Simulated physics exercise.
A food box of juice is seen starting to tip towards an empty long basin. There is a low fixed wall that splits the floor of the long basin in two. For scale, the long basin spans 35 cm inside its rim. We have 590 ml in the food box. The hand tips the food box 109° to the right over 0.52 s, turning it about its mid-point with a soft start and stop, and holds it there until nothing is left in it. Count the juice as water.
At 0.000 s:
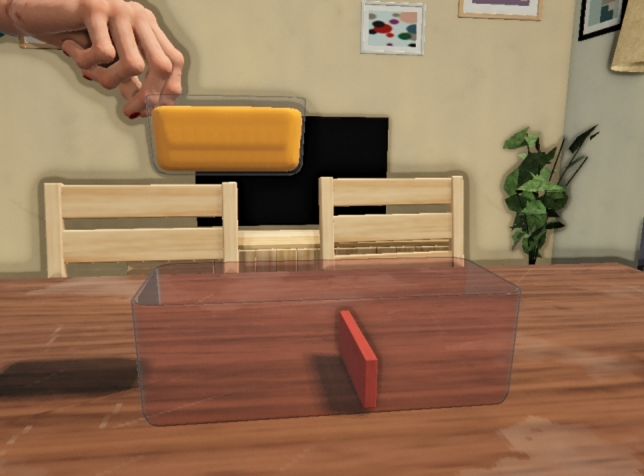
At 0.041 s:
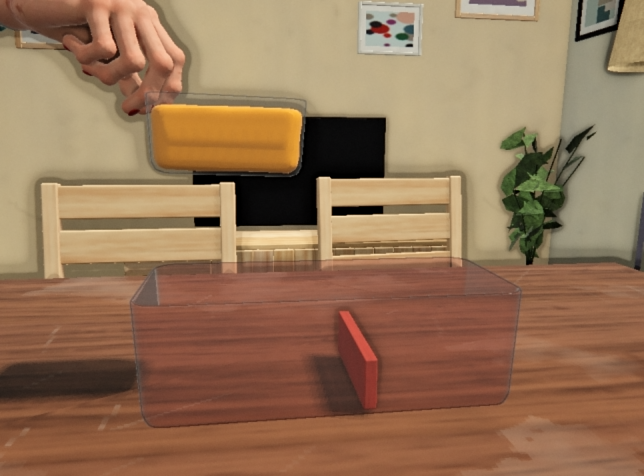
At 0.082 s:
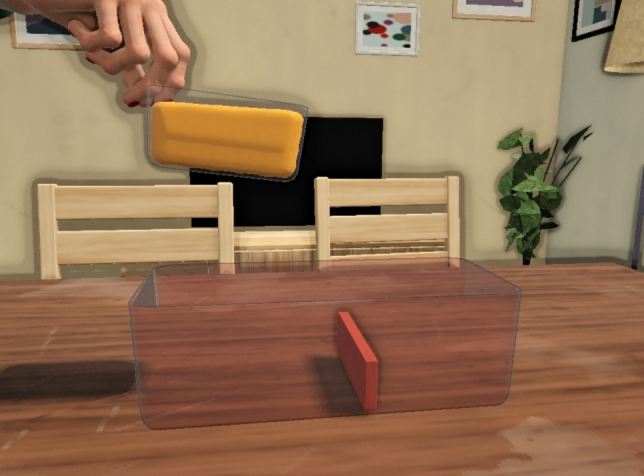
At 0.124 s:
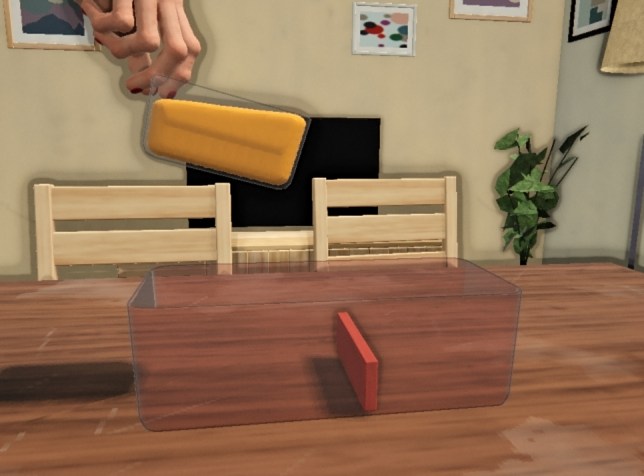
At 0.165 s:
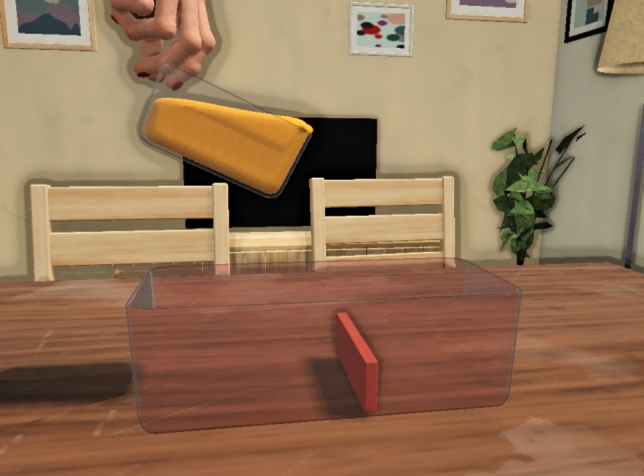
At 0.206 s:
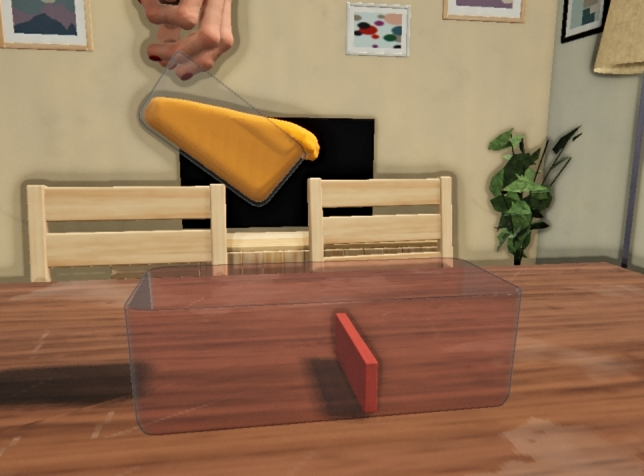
A hand at the upper left tilts a clear food box of orange-yellow juice clockwise above a wooden table, seen from a level view that drifts very slightly. Below sits an empty, see-through reddish long basin with a small red wall inside, before pale chairs, a black panel and a green plant. The box turns gently, then faster, its right end dipping as the juice slides right and begins curling over the edge.
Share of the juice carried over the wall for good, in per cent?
Near 40 per cent.
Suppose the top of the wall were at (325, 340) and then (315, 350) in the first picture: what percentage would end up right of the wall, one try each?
In turn about 70 and 75 per cent.
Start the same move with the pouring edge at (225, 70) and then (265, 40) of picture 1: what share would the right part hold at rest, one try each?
Respectively 5 and 10 %.
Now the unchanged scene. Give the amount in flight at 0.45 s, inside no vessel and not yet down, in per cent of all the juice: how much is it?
Around 40 percent.
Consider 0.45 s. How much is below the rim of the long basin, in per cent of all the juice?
The basin holds roughly 48 in a hundred parts at that moment.
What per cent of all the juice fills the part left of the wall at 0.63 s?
Some 52 per cent.
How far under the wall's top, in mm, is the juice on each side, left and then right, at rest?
Left: Roughly 38 mm; right: Roughly 36 mm.
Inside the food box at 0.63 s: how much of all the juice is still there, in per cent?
I'd say some 1 per cent remains.
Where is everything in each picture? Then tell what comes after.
The first picture shows tilt 0°; pouring edge (301, 104); surface from (158, 112) to (298, 113); the long basin's rim runs from (145, 284) to (491, 274); the wall's top is at (356, 334).
The second picture shows tilt 2°; pouring edge (301, 106); surface from (158, 111) to (298, 114).
The third picture shows tilt 7°; pouring edge (303, 112); surface from (158, 108) to (299, 117).
The fourth picture shows tilt 15°; pouring edge (304, 123); surface from (159, 105) to (302, 119).
The fifth picture shows tilt 25°; pouring edge (305, 137); surface from (156, 106) to (301, 128); 2 per cent is over the edge.
The sixth picture shows tilt 37°; pouring edge (302, 153); surface from (152, 104) to (292, 134); 8 per cent is over the edge.
Then, 0.45 s in, the tilt is 104° and 11 per cent is still to pour, 19 is left of the wall and 30 right of it.
Then, 0.63 s in, the tilt is 109° and 1 per cent is still to pour, 52 is left of the wall and 41 right of it.
Then, 0.82 s in, the tilt is 109° and 0 per cent is still to pour, 55 is left of the wall and 40 right of it.
Then, 1.02 s in, the tilt is 109° and 0 per cent is still to pour, 57 is left of the wall and 40 right of it.
Finally, 57 per cent lies left of the wall, 40 right of it and 3 outside.
